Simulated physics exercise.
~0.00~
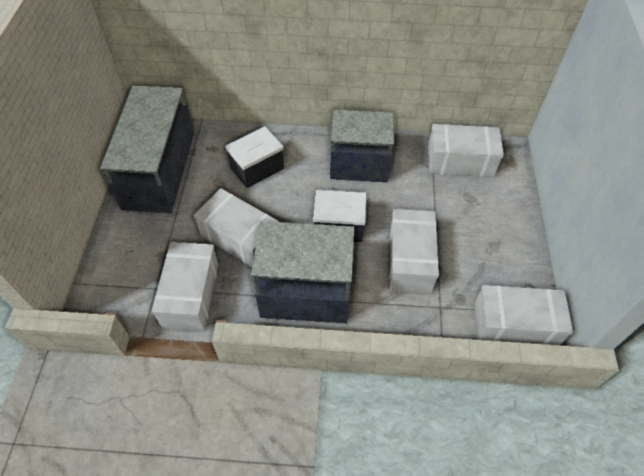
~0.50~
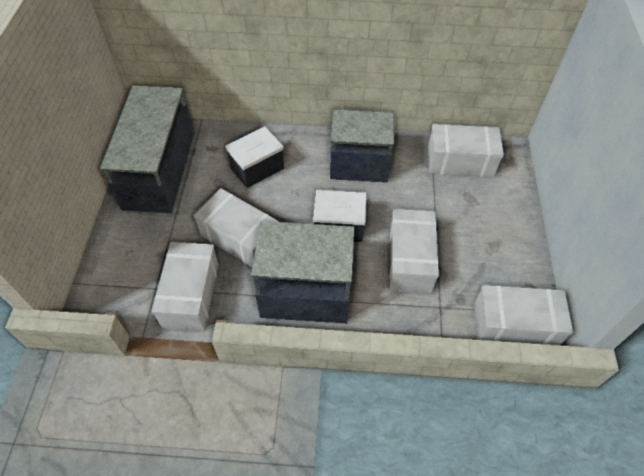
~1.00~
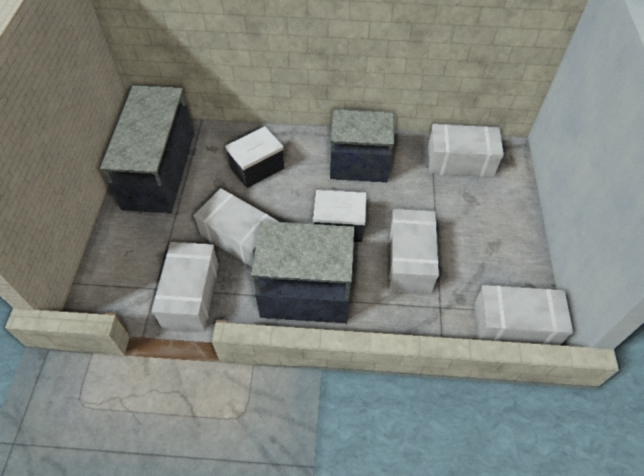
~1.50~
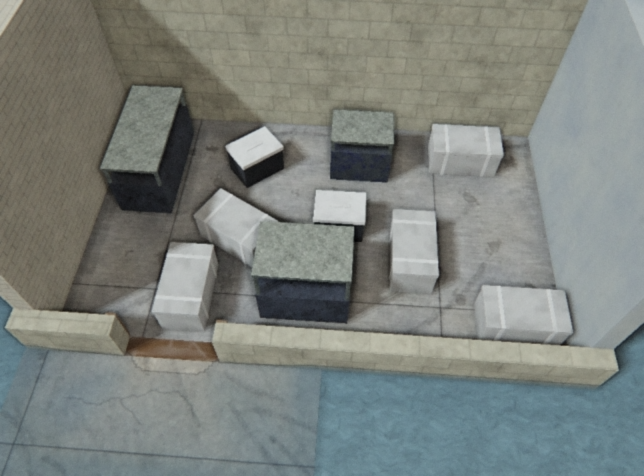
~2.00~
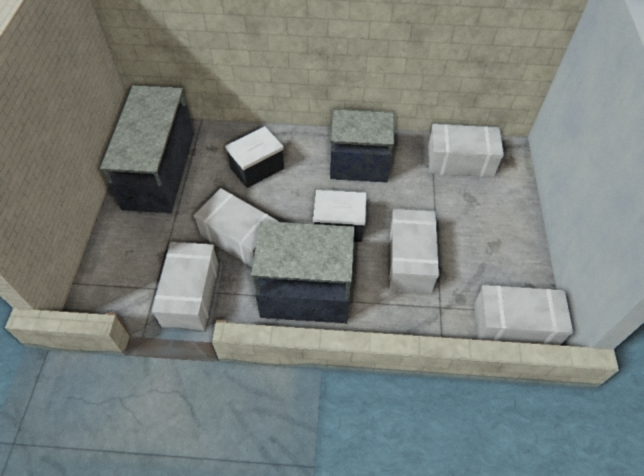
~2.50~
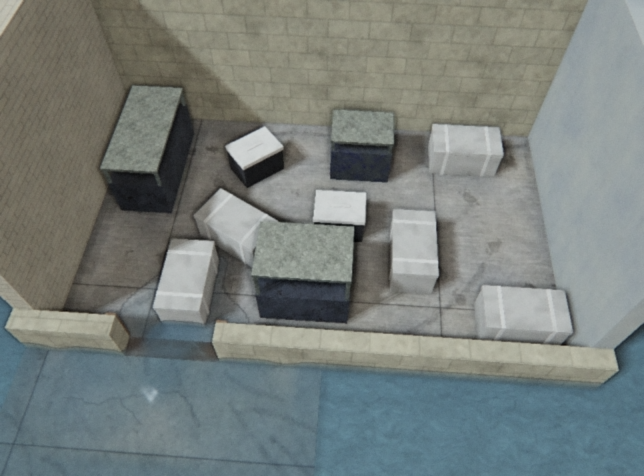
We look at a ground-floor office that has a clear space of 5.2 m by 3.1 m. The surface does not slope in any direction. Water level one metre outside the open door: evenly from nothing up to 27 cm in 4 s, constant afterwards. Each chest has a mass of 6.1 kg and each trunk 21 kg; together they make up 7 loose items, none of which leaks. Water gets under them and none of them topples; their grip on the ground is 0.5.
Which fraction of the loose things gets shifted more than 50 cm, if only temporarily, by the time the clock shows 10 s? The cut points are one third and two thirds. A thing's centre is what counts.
The moved portion lies in the middle band, a third to two thirds.
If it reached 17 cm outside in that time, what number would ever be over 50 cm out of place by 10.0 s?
That would make 4 of them.
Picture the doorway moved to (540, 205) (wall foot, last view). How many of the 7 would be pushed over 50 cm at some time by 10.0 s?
Count: 6.
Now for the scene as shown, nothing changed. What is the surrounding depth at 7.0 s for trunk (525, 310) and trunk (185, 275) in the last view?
Depths: Near 1 cm, then near 15 cm.
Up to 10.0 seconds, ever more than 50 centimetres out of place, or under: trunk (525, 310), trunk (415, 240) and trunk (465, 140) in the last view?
Within, within, within.
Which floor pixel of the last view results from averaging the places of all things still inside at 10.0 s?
Mean position: Approximately (397, 214).
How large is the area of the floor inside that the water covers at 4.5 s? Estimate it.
My estimate is roughly 5.5 m2.
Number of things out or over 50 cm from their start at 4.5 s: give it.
2 in all.
After 3.5 s 0 of 7 are over 50 cm from their spots; 0 afloat.
After 4.5 s 2 of 7 are over 50 cm from their spots; 0 afloat.
After 7.0 s 3 of 7 are over 50 cm from their spots; 3 afloat.
After 10.0 s 4 of 7 are over 50 cm from their spots, and 4 have been at some point; 5 afloat.
